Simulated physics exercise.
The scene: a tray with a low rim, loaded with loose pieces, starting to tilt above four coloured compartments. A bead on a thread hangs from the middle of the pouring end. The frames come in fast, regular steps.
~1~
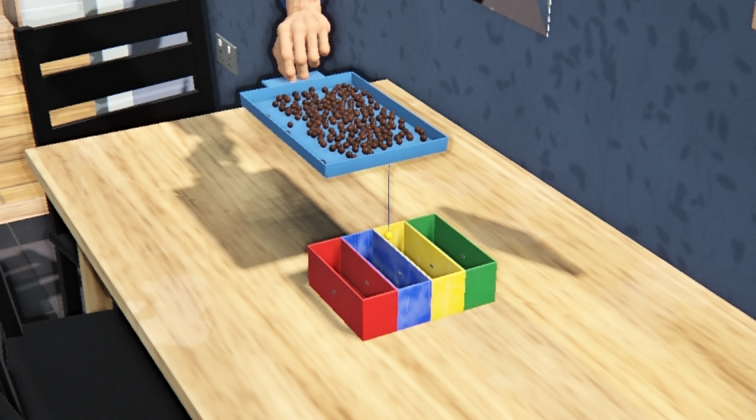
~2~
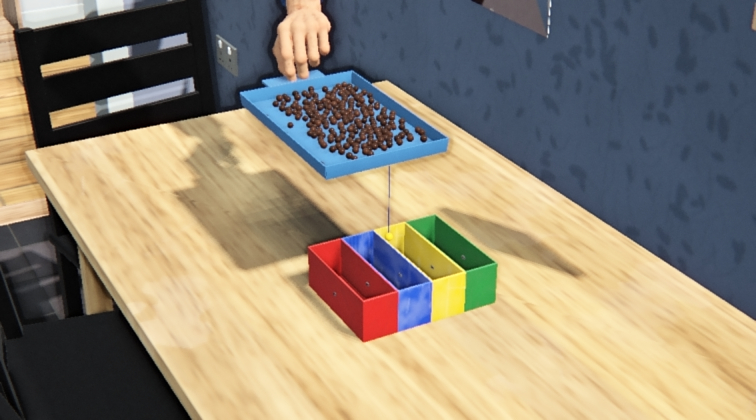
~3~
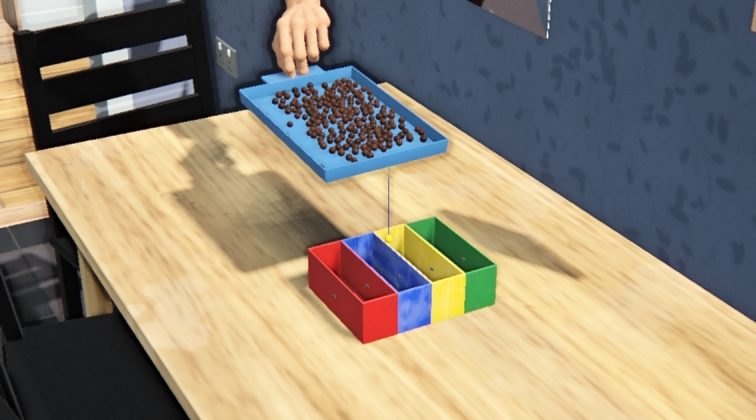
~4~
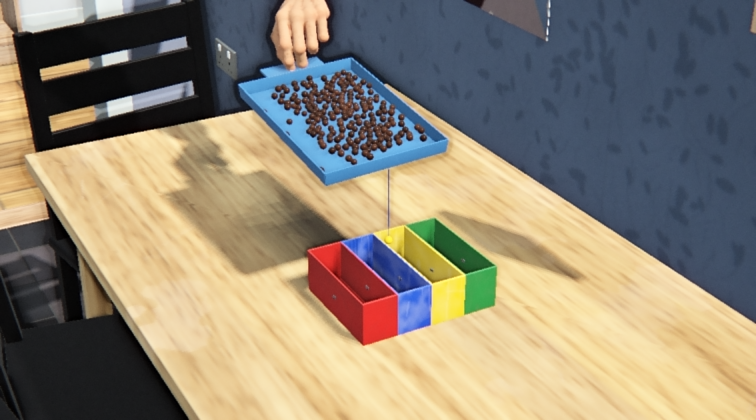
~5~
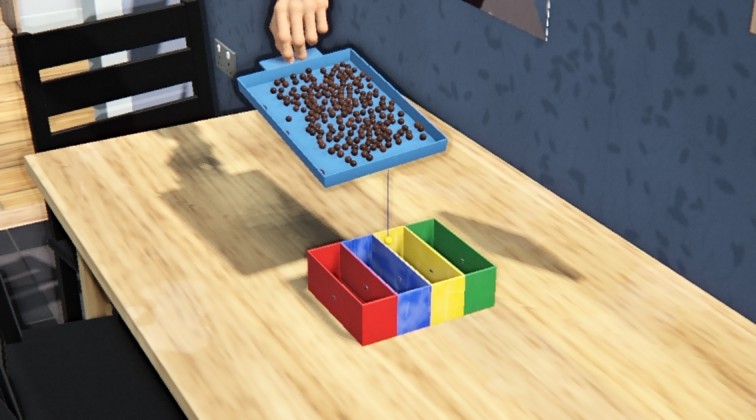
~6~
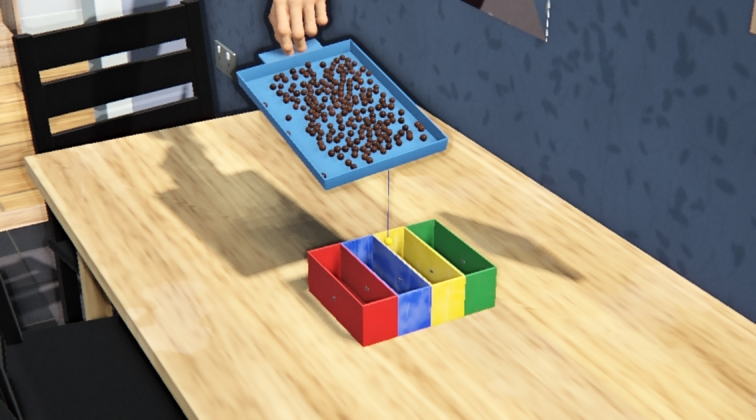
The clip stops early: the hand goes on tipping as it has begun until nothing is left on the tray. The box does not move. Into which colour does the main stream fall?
The red cell gets the most.
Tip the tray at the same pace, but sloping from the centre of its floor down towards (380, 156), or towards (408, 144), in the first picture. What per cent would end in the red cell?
Near 10 % and 0 %.
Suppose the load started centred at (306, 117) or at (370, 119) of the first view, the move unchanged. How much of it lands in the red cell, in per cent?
In turn 50 and 60 in a hundred.
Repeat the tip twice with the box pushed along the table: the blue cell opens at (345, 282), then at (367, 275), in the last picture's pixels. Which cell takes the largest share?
At the first place blue, at the second the red one.
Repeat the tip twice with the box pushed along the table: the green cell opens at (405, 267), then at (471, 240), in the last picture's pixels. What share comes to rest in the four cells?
Near 100 % and 10 %.
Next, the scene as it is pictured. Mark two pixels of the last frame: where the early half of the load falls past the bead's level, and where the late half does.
At about (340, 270), then at (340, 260).
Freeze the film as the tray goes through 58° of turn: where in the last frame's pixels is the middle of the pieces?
Near (343, 145).
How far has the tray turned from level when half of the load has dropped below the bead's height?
Around 95° of tilt.
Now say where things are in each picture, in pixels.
In the first picture, corners of the pouring end at (326, 164) and (447, 137), level; middle of the load at (344, 118), chocolate balls; bead on its thread at (388, 236); red cell at (380, 312); blue cell at (414, 302); yellow cell at (448, 292); green cell at (480, 282).
In the second picture, corners of the pouring end at (326, 166) and (447, 138), level; middle of the load at (345, 118).
In the third picture, corners of the pouring end at (326, 169) and (447, 139), tipped barely, lowest at the left corner; middle of the load at (344, 117).
In the fourth picture, corners of the pouring end at (326, 173) and (446, 139), tipped a little, lowest at the left corner; middle of the load at (344, 113).
In the fifth picture, corners of the pouring end at (325, 175) and (446, 138), tipped a little, lowest at the left corner; middle of the load at (343, 109).
In the sixth picture, corners of the pouring end at (326, 178) and (446, 138), tipped a little, lowest at the left corner; middle of the load at (343, 107), nearly all on the move; red cell at (380, 317); blue cell at (414, 307); yellow cell at (448, 297); green cell at (480, 288).
Soon, tray tipped steeply; nearly all on the tray; a stray few in the red cell; a stray few falling or outside the box.
A while on, tray tipped right over; about a quarter on the tray; about a third in the red cell; a stray few in the blue cell; a stray few in the yellow cell; about a third falling or outside the box.
Towards the end, tray tipped past a quarter turn; about half in the red cell; a small part in the blue cell; a stray few in the yellow cell; about a third falling or outside the box.
Finally, tray tipped past a quarter turn; about half in the red cell; a small part in the blue cell; a stray few in the yellow cell; none in the green cell; about a third outside the box.
